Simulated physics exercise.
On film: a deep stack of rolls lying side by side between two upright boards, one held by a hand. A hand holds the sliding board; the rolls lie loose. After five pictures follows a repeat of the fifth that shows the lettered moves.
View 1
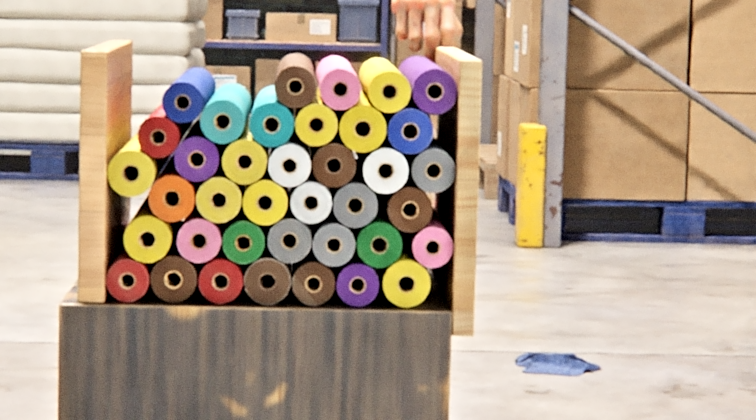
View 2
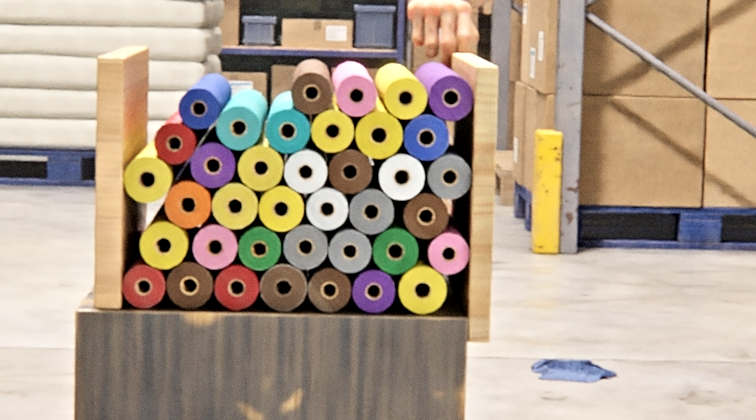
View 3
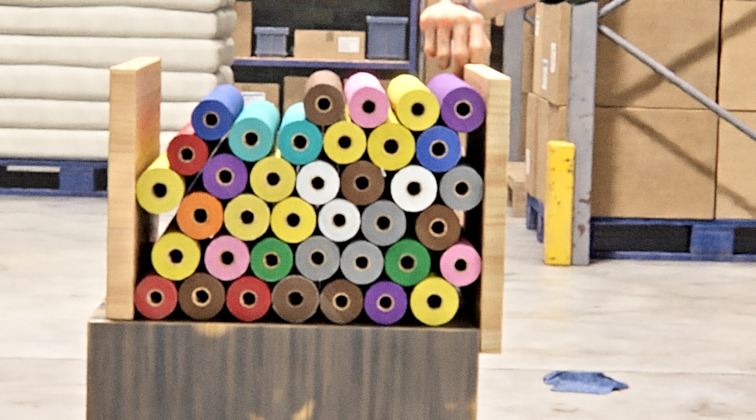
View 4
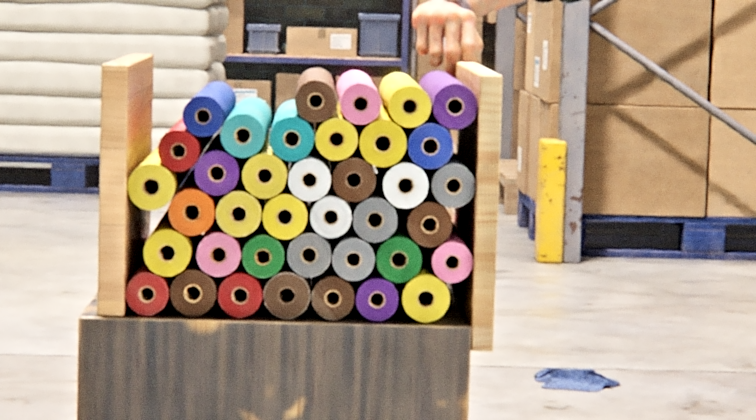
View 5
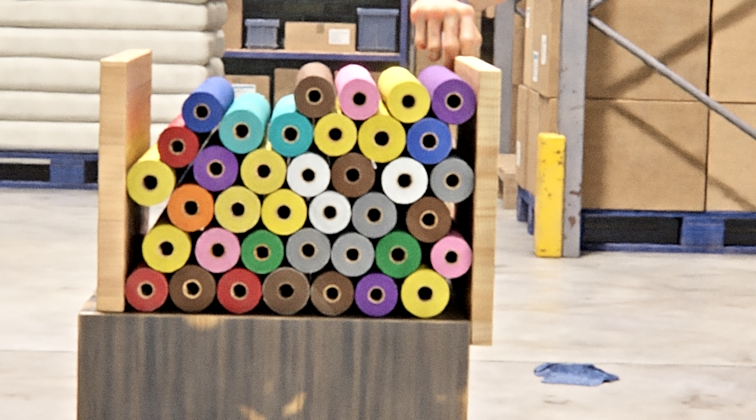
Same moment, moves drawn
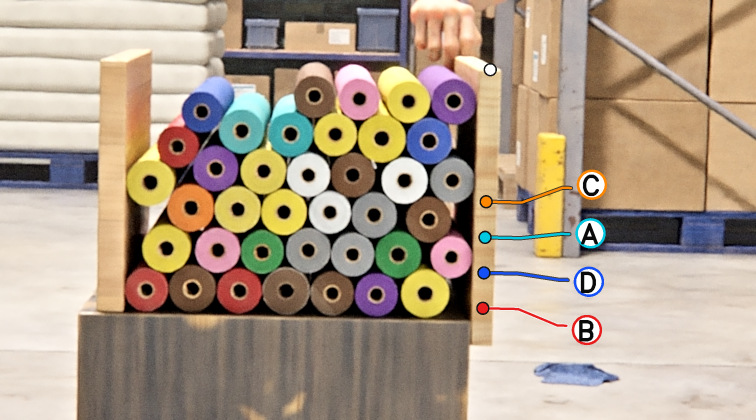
In a warehouse with shelved boxes and white bundles behind, colourful rolls lie stacked between two upright boards on a dark base, a hand at the right board. The whole view shifts slightly, the stack drifting a little right and down, then slightly back, while the rolls keep their arrangement.
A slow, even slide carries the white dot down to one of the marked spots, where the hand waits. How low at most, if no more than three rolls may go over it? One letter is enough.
Lower it to C and no more.
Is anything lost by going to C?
Yes.
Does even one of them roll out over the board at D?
Yes.
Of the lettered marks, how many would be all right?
One of the four.
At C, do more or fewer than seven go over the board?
It loses fewer than seven.
On the marked copy, A at (485, 238); B at (483, 308); C at (486, 202); D at (484, 273); the white dot at (490, 70).
Taking C. A third of the way, top of the board (477, 133).
Two thirds of the way, top of the board (475, 201).
When it is over, top of the board (475, 201), one out over the board.
As for the rest, A more than three out over the board; B more than three out over the board; D more than three out over the board.
